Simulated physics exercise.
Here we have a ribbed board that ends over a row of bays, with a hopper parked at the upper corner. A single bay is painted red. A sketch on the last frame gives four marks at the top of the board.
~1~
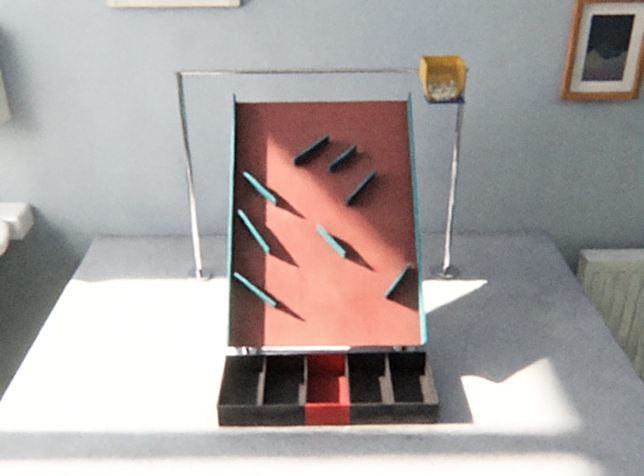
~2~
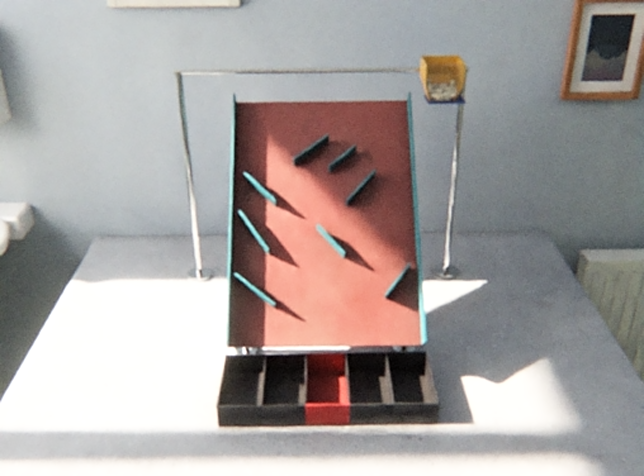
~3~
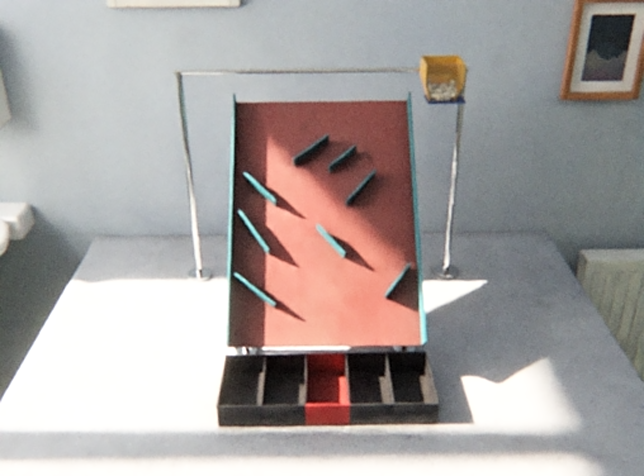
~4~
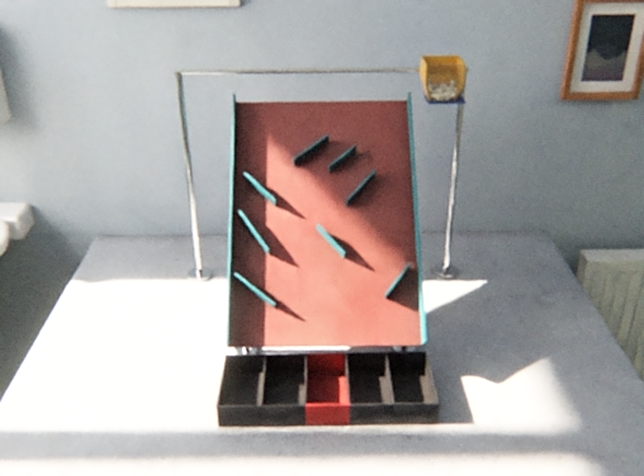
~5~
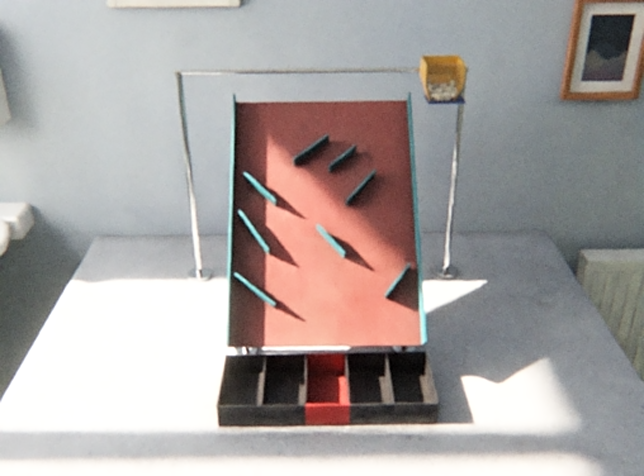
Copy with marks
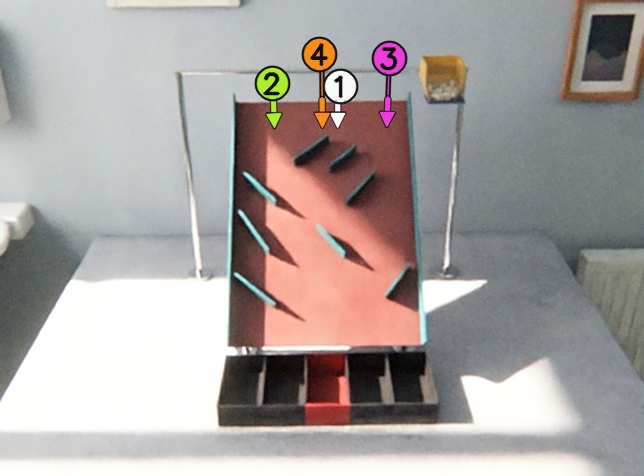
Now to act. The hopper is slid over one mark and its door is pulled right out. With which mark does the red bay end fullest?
2 is best.
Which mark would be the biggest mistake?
1.
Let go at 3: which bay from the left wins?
It is the fourth one.
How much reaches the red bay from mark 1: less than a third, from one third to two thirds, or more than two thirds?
It is less than a third.
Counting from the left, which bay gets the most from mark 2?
The third from the left.
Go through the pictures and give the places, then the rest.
In the first frame, hopper (441, 91), white beans, door shut.
In the second frame, ribs (293, 159) to (328, 134), (329, 166) to (356, 145), (245, 173) to (275, 201).
In the third frame, ribs (347, 200) to (376, 169), (239, 211) to (268, 250), (317, 224) to (344, 253).
In the fourth frame, ribs (234, 273) to (274, 304), (386, 294) to (410, 263).
In the fifth frame, red bay (328, 413), number 3 of 5 from the left.
On the marked copy, mark 1 meets the board at (337, 122); mark 2 meets the board at (274, 122); mark 3 meets the board at (386, 121); mark 4 meets the board at (322, 122).
Choosing 1, roughly a quarter in the red bay, the larger part in other bays.
Choosing 2, roughly two thirds in the red bay, roughly a quarter in other bays, just a few held on the board, just a few outside the box.
Choosing 3, roughly a third in the red bay, roughly two thirds in other bays, just a few held on the board.
Choosing 4, roughly a third in the red bay, roughly half in other bays, just a few held on the board.
